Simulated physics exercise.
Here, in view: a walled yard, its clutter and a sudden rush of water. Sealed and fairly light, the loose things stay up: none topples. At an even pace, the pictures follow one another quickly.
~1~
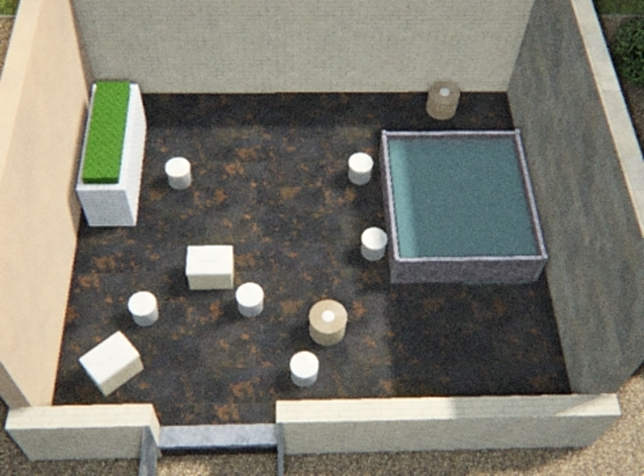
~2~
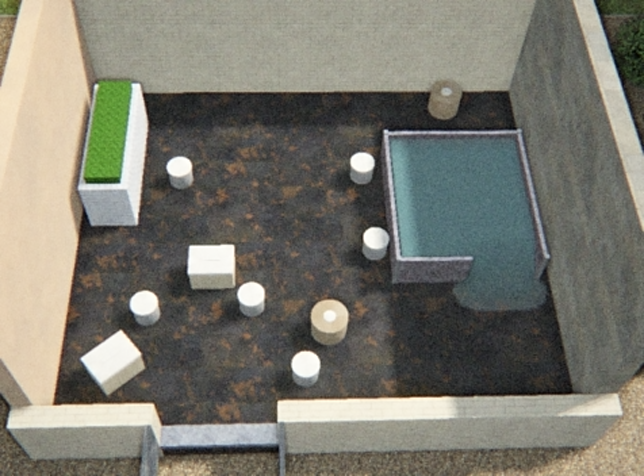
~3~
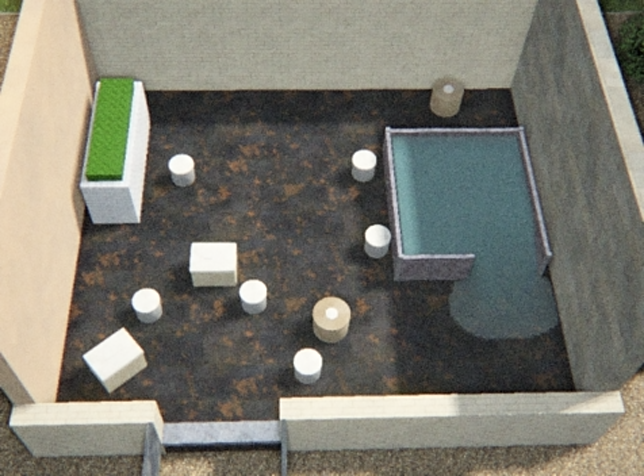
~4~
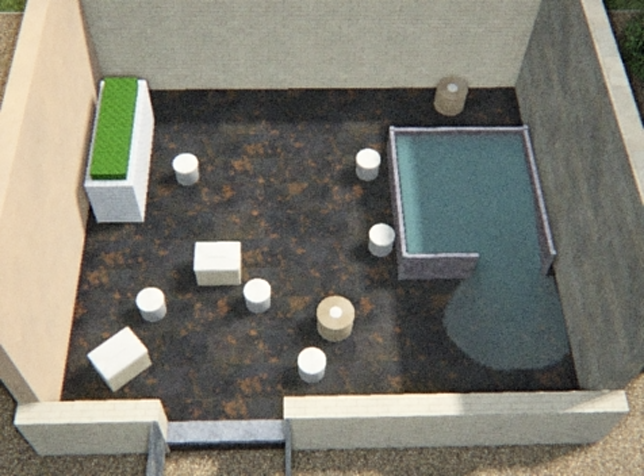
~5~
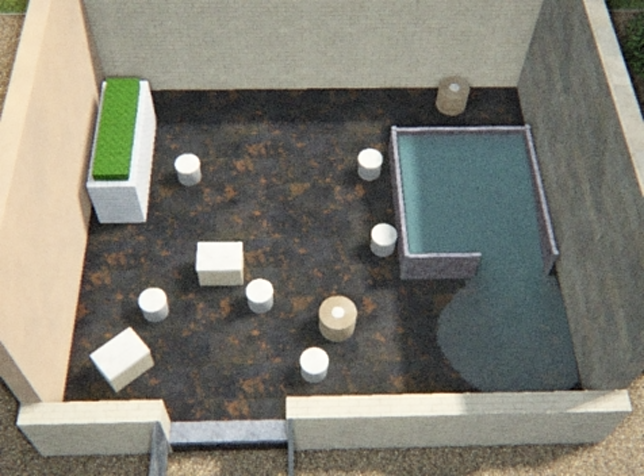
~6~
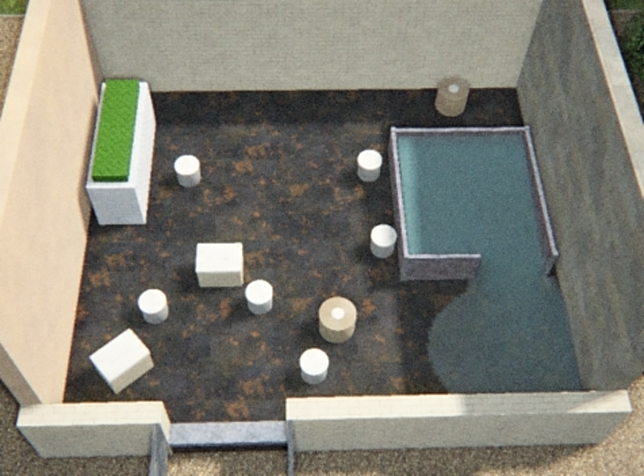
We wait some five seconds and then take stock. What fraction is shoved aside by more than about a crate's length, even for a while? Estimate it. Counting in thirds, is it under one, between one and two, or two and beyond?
A third to two thirds.
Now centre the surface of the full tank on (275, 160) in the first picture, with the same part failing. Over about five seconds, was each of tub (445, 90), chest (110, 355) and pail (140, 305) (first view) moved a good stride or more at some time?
Not far, Not far, Not far.
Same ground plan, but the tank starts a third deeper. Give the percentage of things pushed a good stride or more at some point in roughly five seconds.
Around 60 in a hundred.
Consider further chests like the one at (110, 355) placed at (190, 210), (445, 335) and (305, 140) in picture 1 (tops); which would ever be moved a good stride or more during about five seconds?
Okay, in order the twins go nowhere much, a long way, nowhere much.
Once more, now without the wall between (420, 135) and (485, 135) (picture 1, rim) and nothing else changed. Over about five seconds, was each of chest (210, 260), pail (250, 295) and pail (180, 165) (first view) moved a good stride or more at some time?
Object by object: Short of it, short of it, covered the distance.
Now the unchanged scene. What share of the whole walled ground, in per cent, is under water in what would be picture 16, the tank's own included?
Roughly 25 %.
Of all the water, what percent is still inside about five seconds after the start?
Estimate: Roughly 98 %.
A moment on, 0 of 10 are well off their spots; 0 afloat.
Next, 0 of 10 are well off their spots; 0 afloat.
Later, 2 of 10 are well off their spots; 0 afloat.
In the end, 4 of 10 are well off their spots, and 4 have been at some point; 4 afloat.
